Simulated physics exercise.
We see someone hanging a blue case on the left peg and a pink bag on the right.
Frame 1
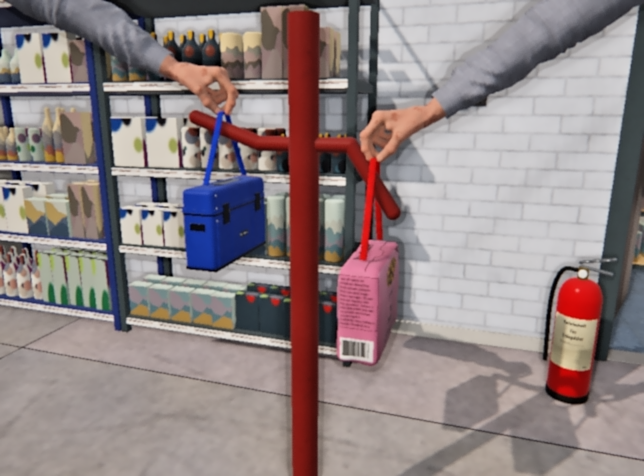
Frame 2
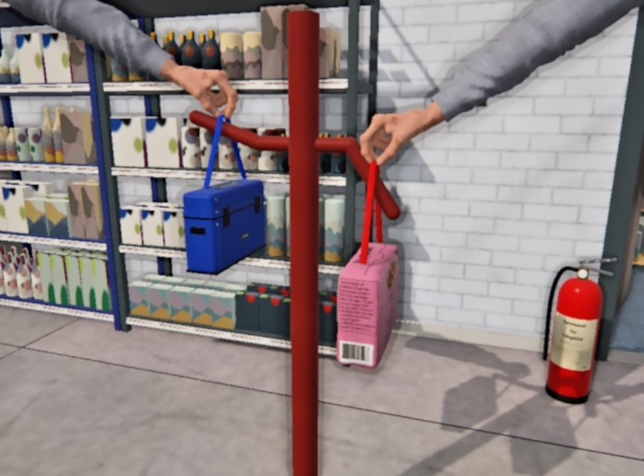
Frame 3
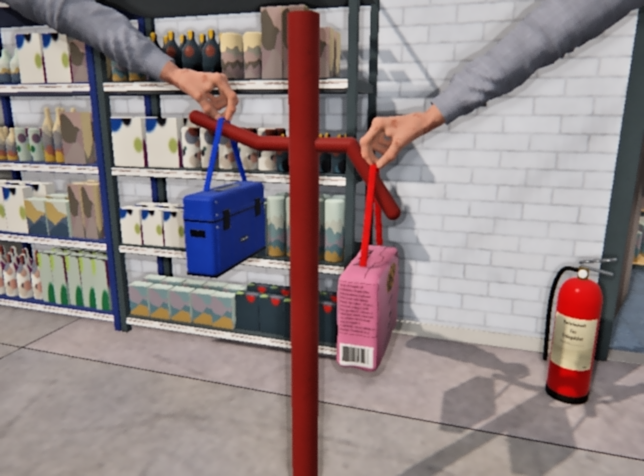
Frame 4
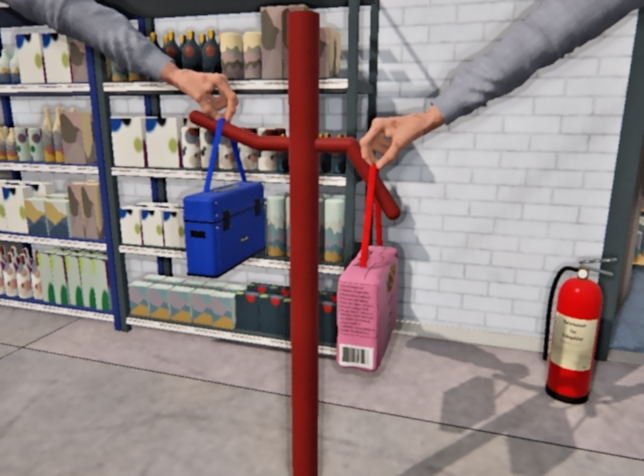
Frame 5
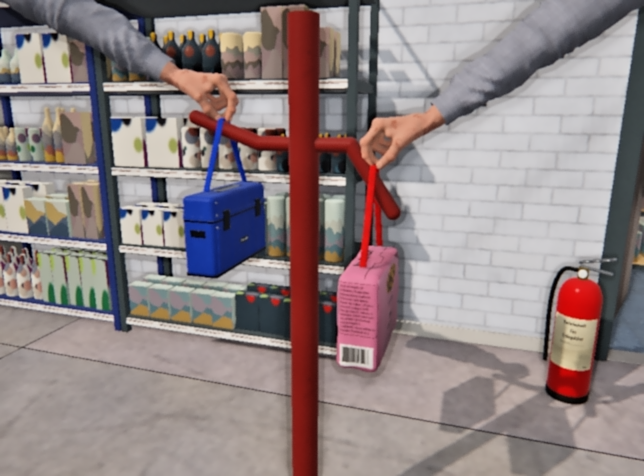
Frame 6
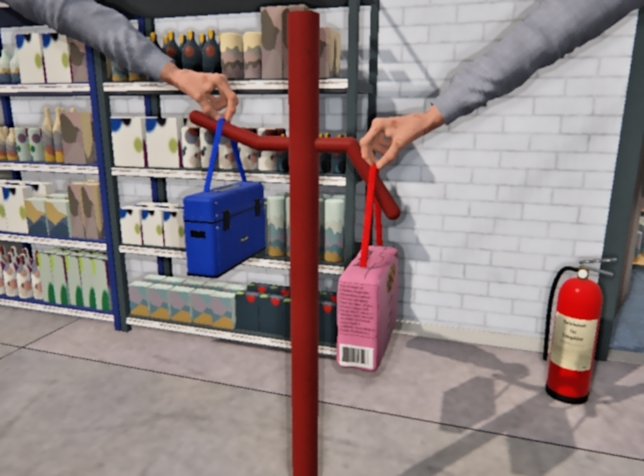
Two hands lower a blue case and a pink bag very slightly beside a red stand.
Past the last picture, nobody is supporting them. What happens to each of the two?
One by one: The blue case hangs on; the pink bag drops off.
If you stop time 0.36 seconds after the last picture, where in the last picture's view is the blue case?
Position at that time: Roughly (255, 241).
Then, 0.36 s on from there, blue case still up near (255, 241); pink bag on the floor.
Then, 0.66 s on from there, blue case still up near (300, 245); pink bag on the floor.
In the end, blue case still up near (298, 245); pink bag on the floor. The blue case remains on its peg and the pink bag slips off its peg.
